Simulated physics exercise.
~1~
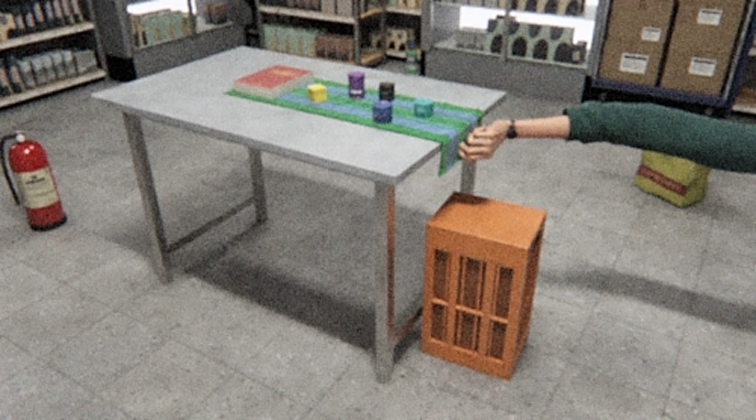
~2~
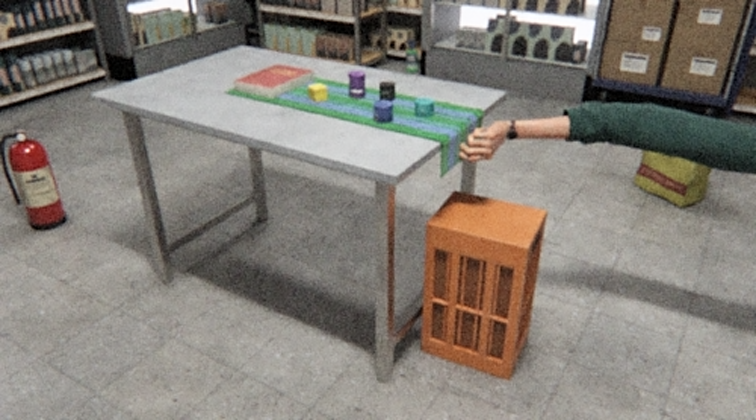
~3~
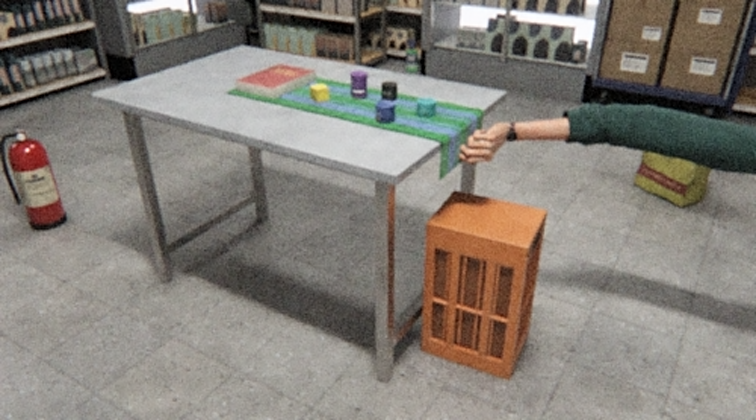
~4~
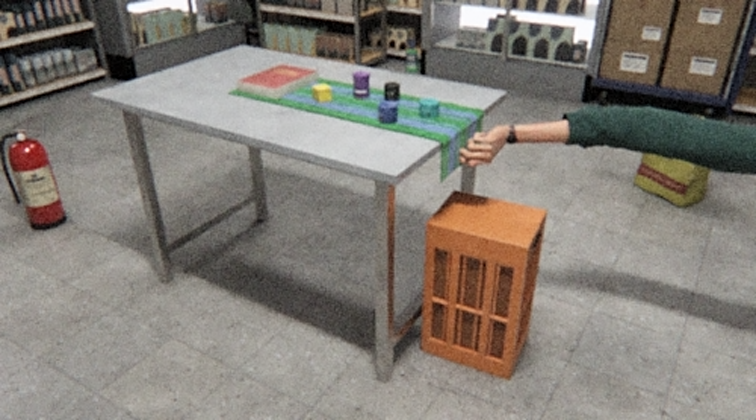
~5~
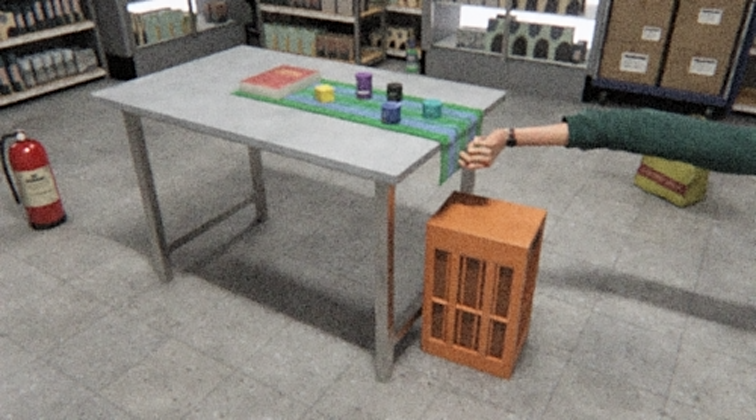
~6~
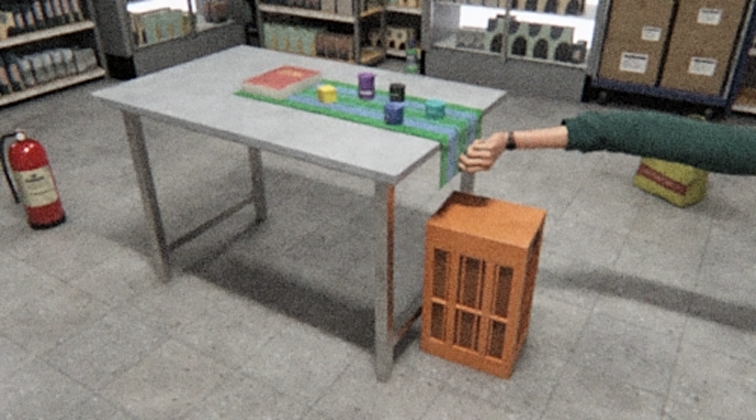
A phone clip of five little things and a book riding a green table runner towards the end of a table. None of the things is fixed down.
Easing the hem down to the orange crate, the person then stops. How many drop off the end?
One.
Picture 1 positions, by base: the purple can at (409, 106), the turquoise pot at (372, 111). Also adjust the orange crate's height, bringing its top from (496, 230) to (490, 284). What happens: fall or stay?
Observed: Purple can departs; turquoise pot departs.
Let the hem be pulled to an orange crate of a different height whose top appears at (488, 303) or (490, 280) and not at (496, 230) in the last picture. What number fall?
4 and 3.
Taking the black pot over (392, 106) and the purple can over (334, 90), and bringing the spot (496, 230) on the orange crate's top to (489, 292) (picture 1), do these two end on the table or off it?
The black pot is lost; the purple can stays put.
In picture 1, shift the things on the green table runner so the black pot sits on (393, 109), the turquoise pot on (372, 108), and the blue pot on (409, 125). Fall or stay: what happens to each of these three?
The black pot survives; the turquoise pot keeps its place on top; the blue pot goes over.
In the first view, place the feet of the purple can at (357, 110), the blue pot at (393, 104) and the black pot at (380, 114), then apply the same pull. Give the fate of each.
The purple can stays put, the blue pot stays put, and the black pot stays put.
Soon after, hem near (460, 194); all still up.
After that, hem on the crate; turquoise pot gone.
In the end, hem on the crate; turquoise pot gone. The table loses one.
